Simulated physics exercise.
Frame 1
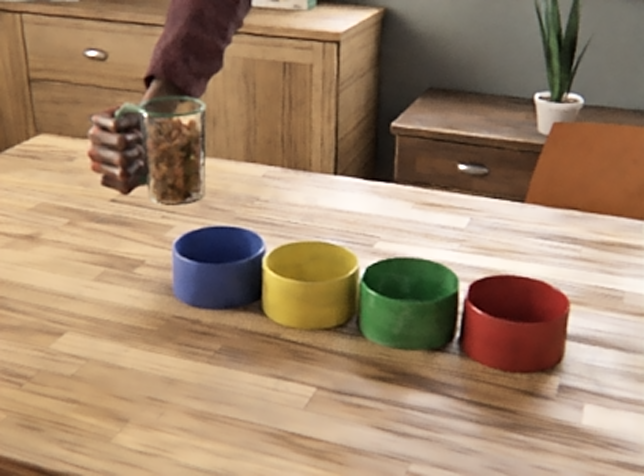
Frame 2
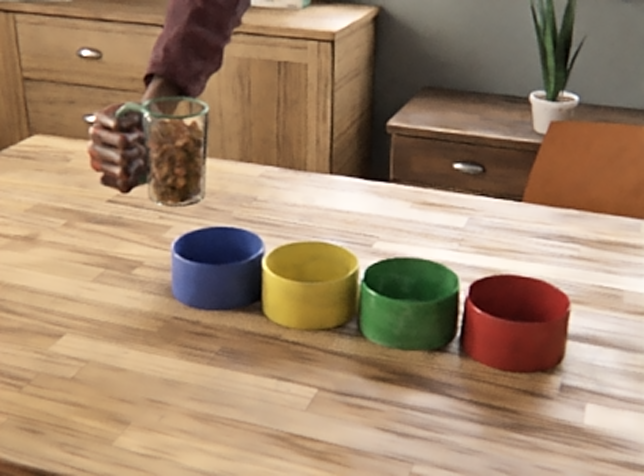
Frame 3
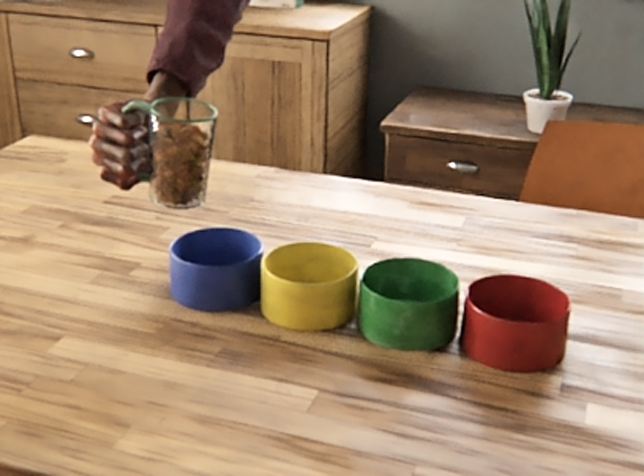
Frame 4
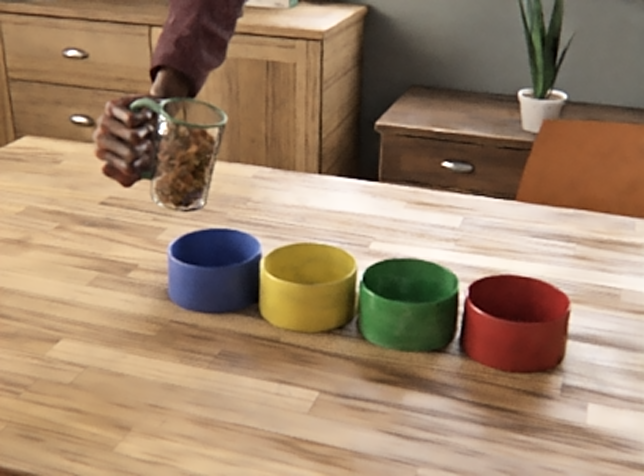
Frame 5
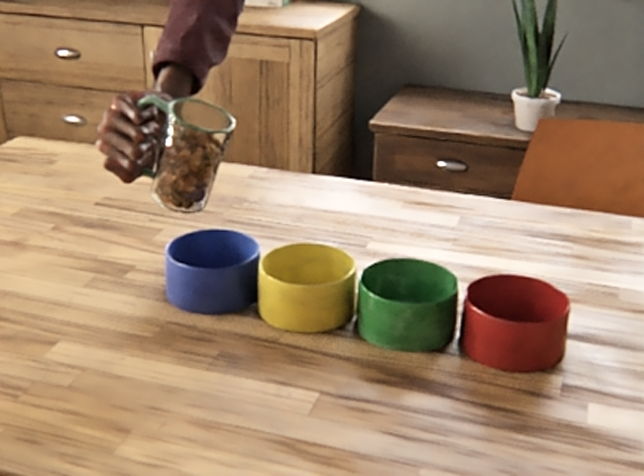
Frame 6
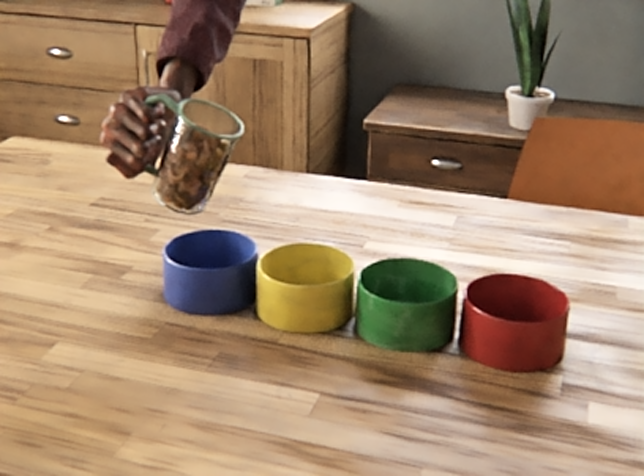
A hand tilts a clear cup of brown bits slightly rightward near four colored dishes.
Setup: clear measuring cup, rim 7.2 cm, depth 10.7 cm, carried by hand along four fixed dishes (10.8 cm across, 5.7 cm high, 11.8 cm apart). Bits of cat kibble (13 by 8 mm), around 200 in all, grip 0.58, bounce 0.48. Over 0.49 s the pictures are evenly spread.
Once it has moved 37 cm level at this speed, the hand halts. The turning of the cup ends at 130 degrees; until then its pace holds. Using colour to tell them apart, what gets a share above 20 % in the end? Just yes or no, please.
In short: Red no, blue no, green yes, yellow no, counter no.
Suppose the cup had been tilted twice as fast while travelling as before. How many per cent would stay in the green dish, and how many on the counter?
Green 0; counter 0.
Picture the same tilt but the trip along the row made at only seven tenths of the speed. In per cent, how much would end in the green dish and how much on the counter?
Shares: Green 0, counter 10.
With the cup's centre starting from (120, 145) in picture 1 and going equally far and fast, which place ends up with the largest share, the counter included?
Top spot: Yellow.
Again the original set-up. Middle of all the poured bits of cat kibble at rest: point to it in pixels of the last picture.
When it all comes to rest, the middle is near (409, 309).
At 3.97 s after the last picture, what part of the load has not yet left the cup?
Estimate: Some 0 %.
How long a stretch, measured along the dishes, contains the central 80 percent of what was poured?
Length: Approx. 6 cm.
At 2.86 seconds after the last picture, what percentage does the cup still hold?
Load share: Near 0 percent.
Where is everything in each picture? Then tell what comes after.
The first frame shows cup at (175, 151), tilt 0 degrees, lip at (200, 110), moved 0.0 cm; middle of the pieces at (174, 158); blue dish at (219, 245); yellow dish at (311, 261); green dish at (410, 279); red dish at (517, 298).
The second frame shows cup at (176, 152), tilt 2 degrees, lip at (204, 112), moved 0.4 cm; middle of the pieces at (175, 159).
The third frame shows cup at (181, 154), tilt 8 degrees, lip at (213, 118), moved 1.2 cm; middle of the pieces at (178, 160).
The fourth frame shows cup at (186, 156), tilt 13 degrees, lip at (222, 123), moved 2.1 cm; middle of the pieces at (183, 161).
The fifth frame shows cup at (190, 157), tilt 19 degrees, lip at (231, 129), moved 3.0 cm; middle of the pieces at (186, 162).
The sixth frame shows cup at (195, 159), tilt 24 degrees, lip at (239, 135), moved 3.8 cm; middle of the pieces at (190, 163); blue dish at (211, 249); yellow dish at (306, 264); green dish at (408, 280); red dish at (516, 298).
Then, 1.72 s after the last picture, tilt 120 degrees; cup holds 65 %, green 25 %.
Then, 2.86 s after the last picture, tilt 130 degrees; cup holds 0 %, green 95 %.
Then, 3.97 s after the last picture, tilt 130 degrees; cup holds 0 %, green 95 %.
In the end, red 0 %, blue 0 %, green 95 %, yellow 0 %, counter 5 %.
